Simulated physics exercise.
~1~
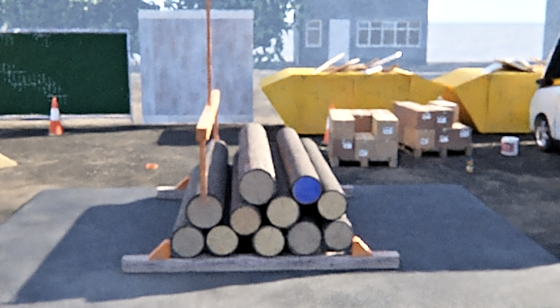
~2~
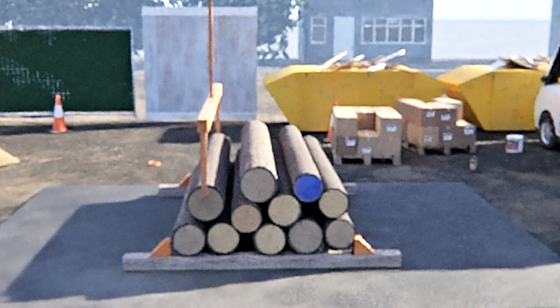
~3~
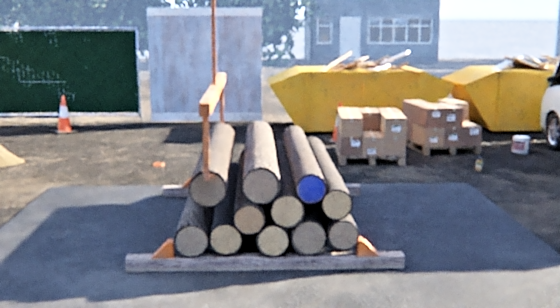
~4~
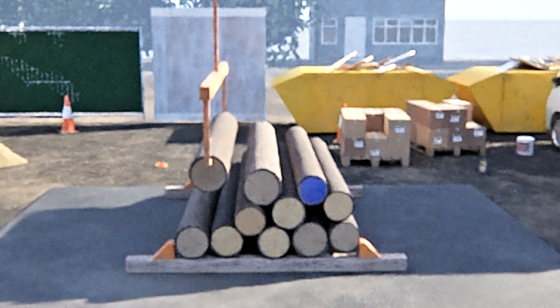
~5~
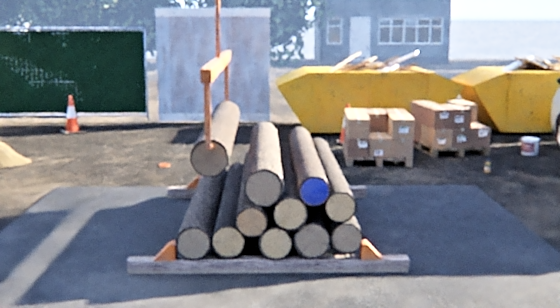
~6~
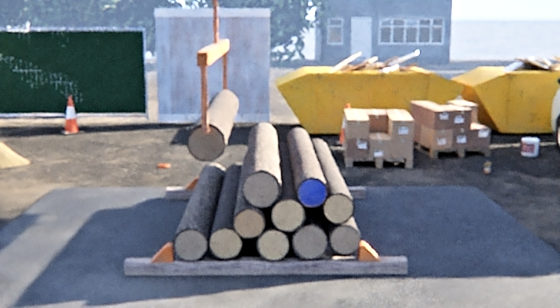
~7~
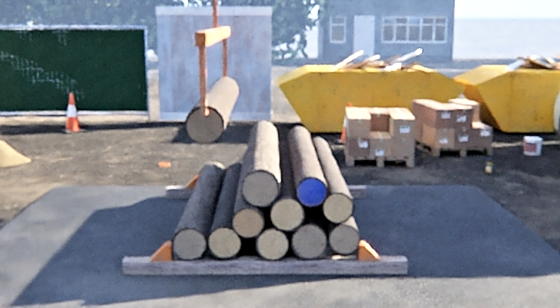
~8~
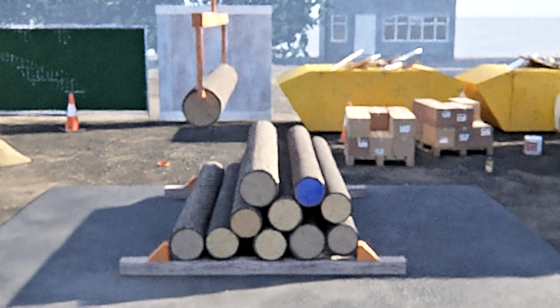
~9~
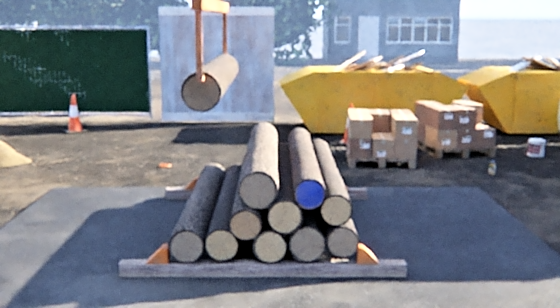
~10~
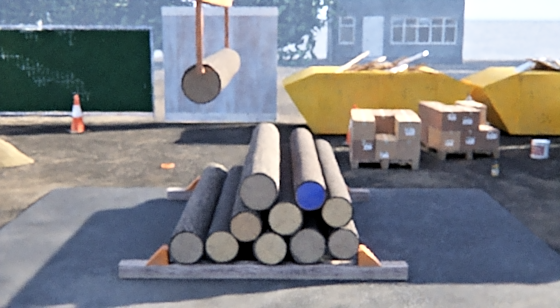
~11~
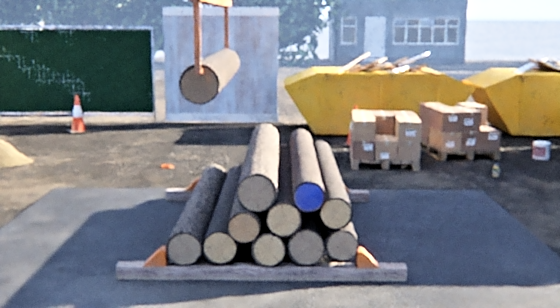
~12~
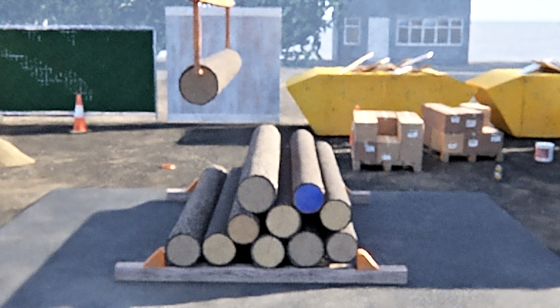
Storage yard with a chocked log stack, an orange beam lifting one log clear and holding it aloft, the rest staying put.
